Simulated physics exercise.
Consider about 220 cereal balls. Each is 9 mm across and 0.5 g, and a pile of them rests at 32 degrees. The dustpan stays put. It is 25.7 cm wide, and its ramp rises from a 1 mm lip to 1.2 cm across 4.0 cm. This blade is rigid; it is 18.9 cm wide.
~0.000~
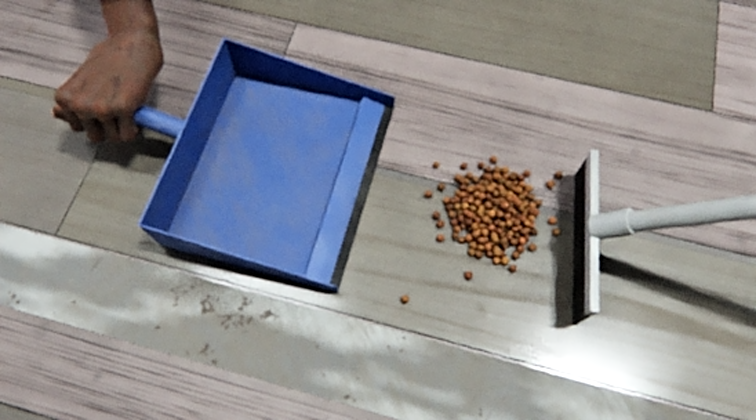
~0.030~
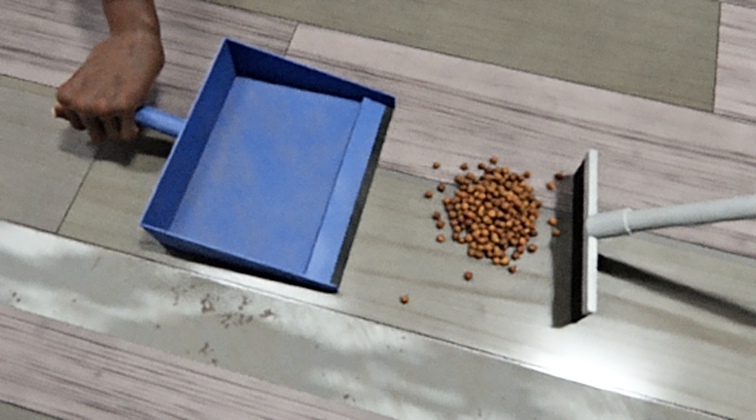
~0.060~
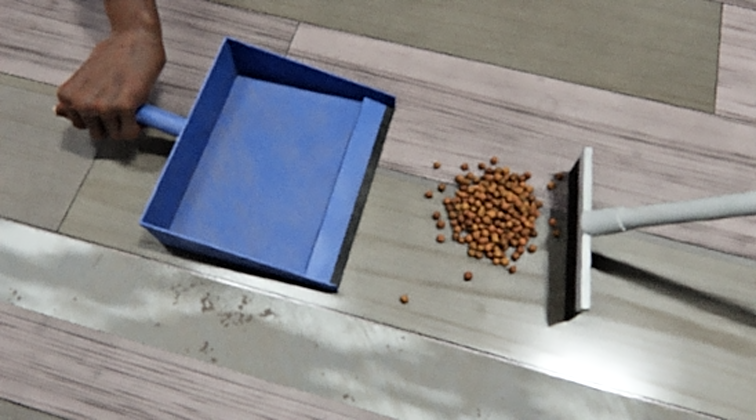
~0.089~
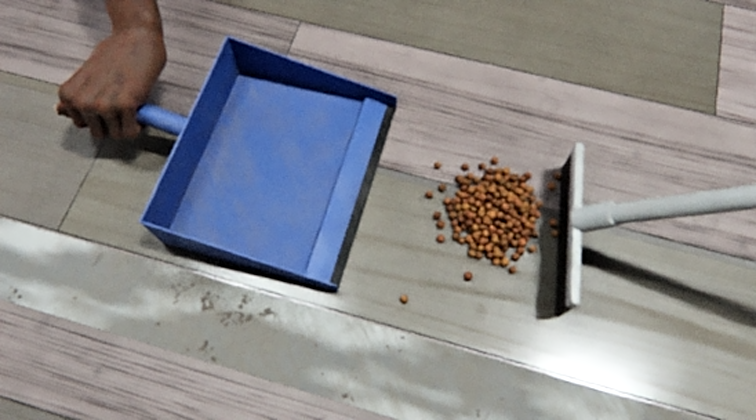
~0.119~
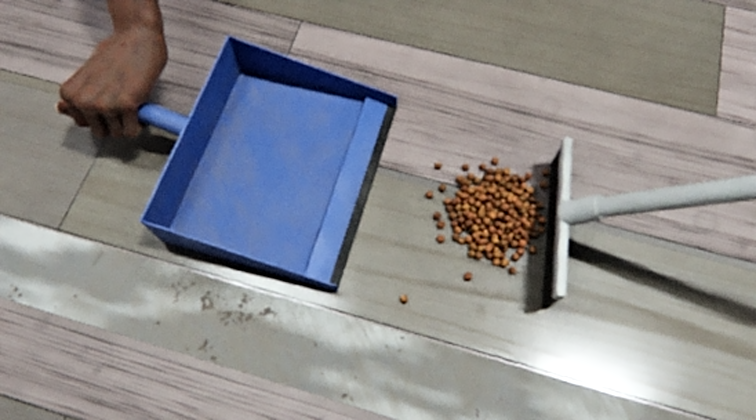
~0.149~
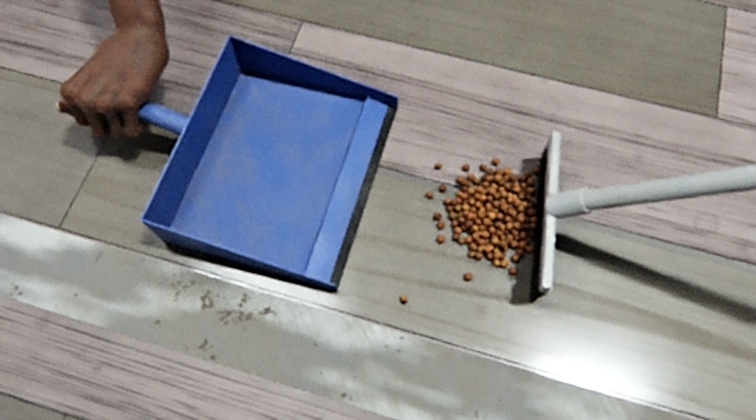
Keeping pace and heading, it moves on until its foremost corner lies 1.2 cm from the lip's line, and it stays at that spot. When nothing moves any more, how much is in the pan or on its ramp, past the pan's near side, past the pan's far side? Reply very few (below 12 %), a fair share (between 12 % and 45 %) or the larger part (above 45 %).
In the pan or on its ramp - a fair share; past the pan's near side - very few; past the pan's far side - very few.
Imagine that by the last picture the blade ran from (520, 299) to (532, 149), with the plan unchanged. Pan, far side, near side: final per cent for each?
Final per cent - pan 55, far 5, near 0.
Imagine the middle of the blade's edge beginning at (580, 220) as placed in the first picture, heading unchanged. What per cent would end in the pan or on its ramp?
Some 20 per cent.
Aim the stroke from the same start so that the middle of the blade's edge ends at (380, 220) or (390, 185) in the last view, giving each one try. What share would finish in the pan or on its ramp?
Close to 50 and 45 in a hundred, in that order.
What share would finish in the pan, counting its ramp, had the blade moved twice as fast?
It would be around 55 per cent.
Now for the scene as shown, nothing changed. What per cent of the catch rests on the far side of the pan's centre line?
Some 90 per cent.
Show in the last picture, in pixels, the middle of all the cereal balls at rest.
Approximately (380, 166) in the last picture.
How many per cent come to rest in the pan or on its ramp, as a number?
Some 30 %.
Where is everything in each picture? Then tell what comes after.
Blade from (591, 311) to (591, 158), moved 0.0 cm, 0 of the pieces shifted so far; middle of the pieces at (491, 210); pan at (268, 169), in the first frame.
Blade from (588, 310) to (590, 157), moved 0.2 cm, 0 of the pieces shifted so far; middle of the pieces at (491, 211), in the second frame.
Blade from (582, 307) to (585, 155), moved 0.9 cm, 0 of the pieces shifted so far; middle of the pieces at (491, 211), in the third frame.
Blade from (572, 302) to (577, 151), moved 2.1 cm, 0 of the pieces shifted so far; middle of the pieces at (491, 211), in the fourth frame.
Blade from (558, 295) to (565, 145), moved 3.6 cm, 4 of the pieces shifted so far; middle of the pieces at (492, 212), in the fifth frame.
Blade from (545, 287) to (554, 139), moved 5.2 cm, 22 of the pieces shifted so far; middle of the pieces at (491, 212); pan at (271, 167). The blade's pace is about 0.53 m/s, heading 19 degrees away from the viewer's side, in the sixth frame.
Then, at 0.34 s, middle of the blade 11 cm from the lip; 0 % over the lip, far side 0 %, near side 0 %.
Then, at 0.46 s, middle of the blade 5 cm from the lip; 0 % over the lip, far side 5 %, near side 0 %.
Then, at 0.72 s, middle of the blade 2 cm from the lip; 30 % over the lip, far side 5 %, near side 0 %.
In the end, at 1.0 s, pan 30 %, near side 0 %, far side 5 %, in front of the lip or behind the blade 60 %.
